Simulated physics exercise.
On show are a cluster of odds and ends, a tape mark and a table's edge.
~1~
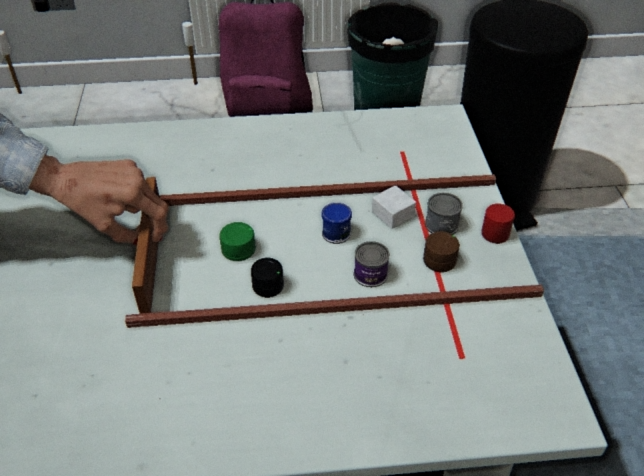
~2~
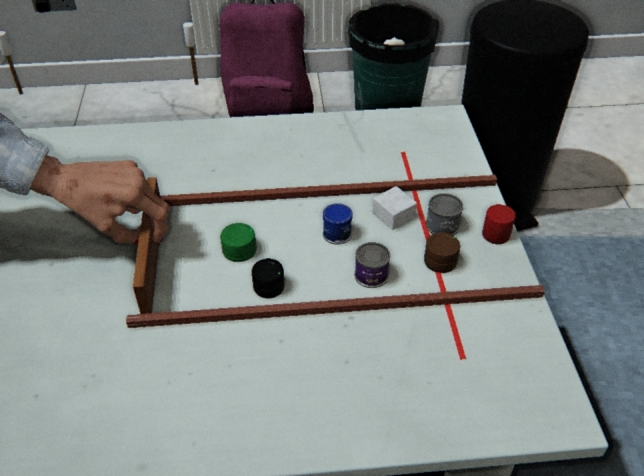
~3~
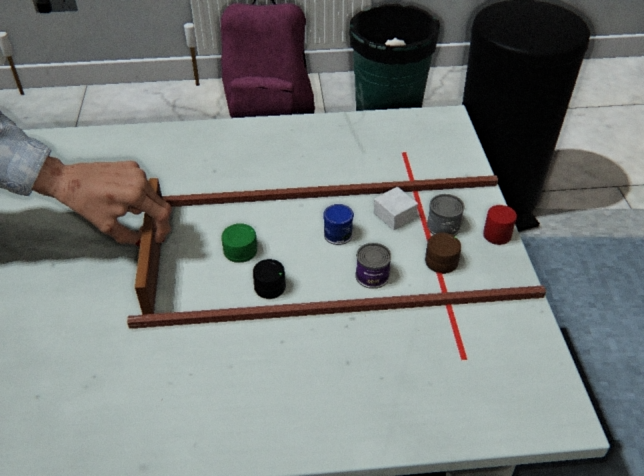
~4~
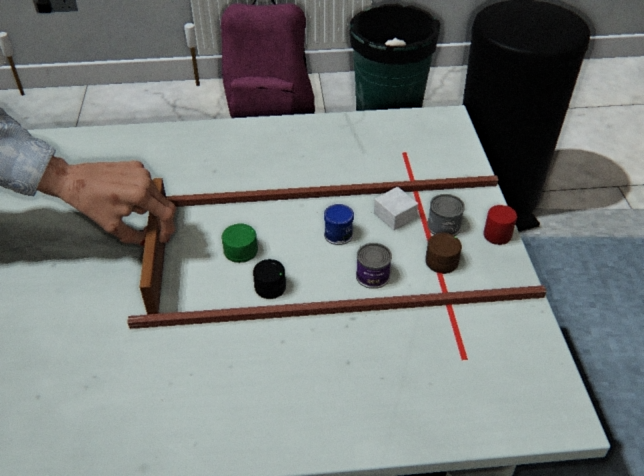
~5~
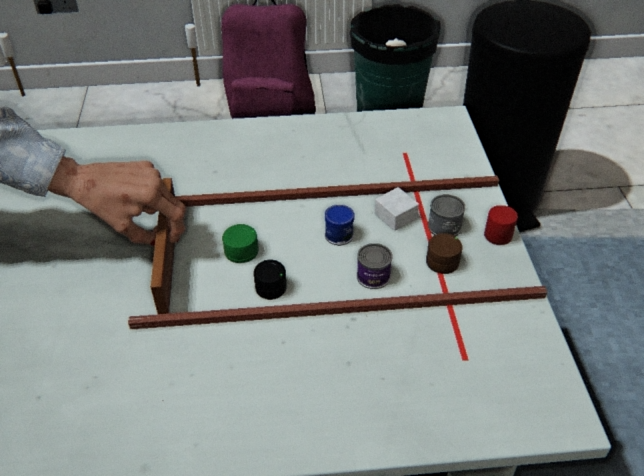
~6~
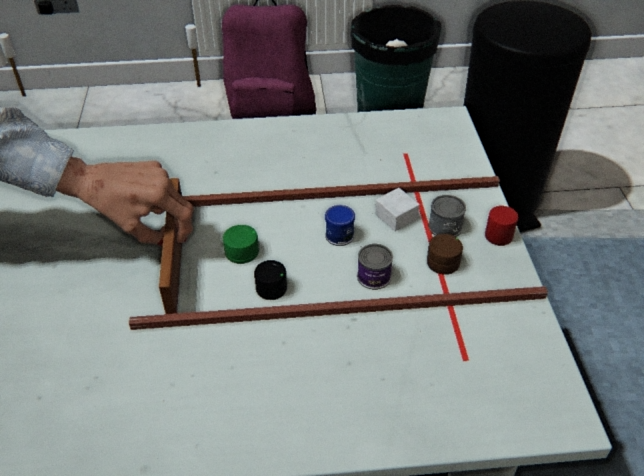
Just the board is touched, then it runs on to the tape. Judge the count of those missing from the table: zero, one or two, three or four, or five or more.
My judgement: Zero.
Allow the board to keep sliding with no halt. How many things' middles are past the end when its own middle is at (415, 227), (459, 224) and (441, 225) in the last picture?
The counts would come out as 0, 1 and 0.
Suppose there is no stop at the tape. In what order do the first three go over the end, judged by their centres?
Red lid, brown lid, grey pot.
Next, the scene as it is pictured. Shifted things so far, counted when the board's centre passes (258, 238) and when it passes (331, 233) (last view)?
First 2, then 4.
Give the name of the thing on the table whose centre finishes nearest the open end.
It's the red lid.
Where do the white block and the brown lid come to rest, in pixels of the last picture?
Final centres, in order: Near (435, 194), near (502, 238).
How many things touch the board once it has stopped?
Contact count: 4.
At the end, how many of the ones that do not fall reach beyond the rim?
I make it 1.
Early on, none off yet; red lid at rest near (501, 226); grey pot at rest near (447, 217); brown lid at rest near (445, 254).
A while later, none off yet; red lid at rest near (501, 226); grey pot at rest near (448, 216); brown lid travelled about its own width near (465, 249).
Finally, the number that fall off is zero.
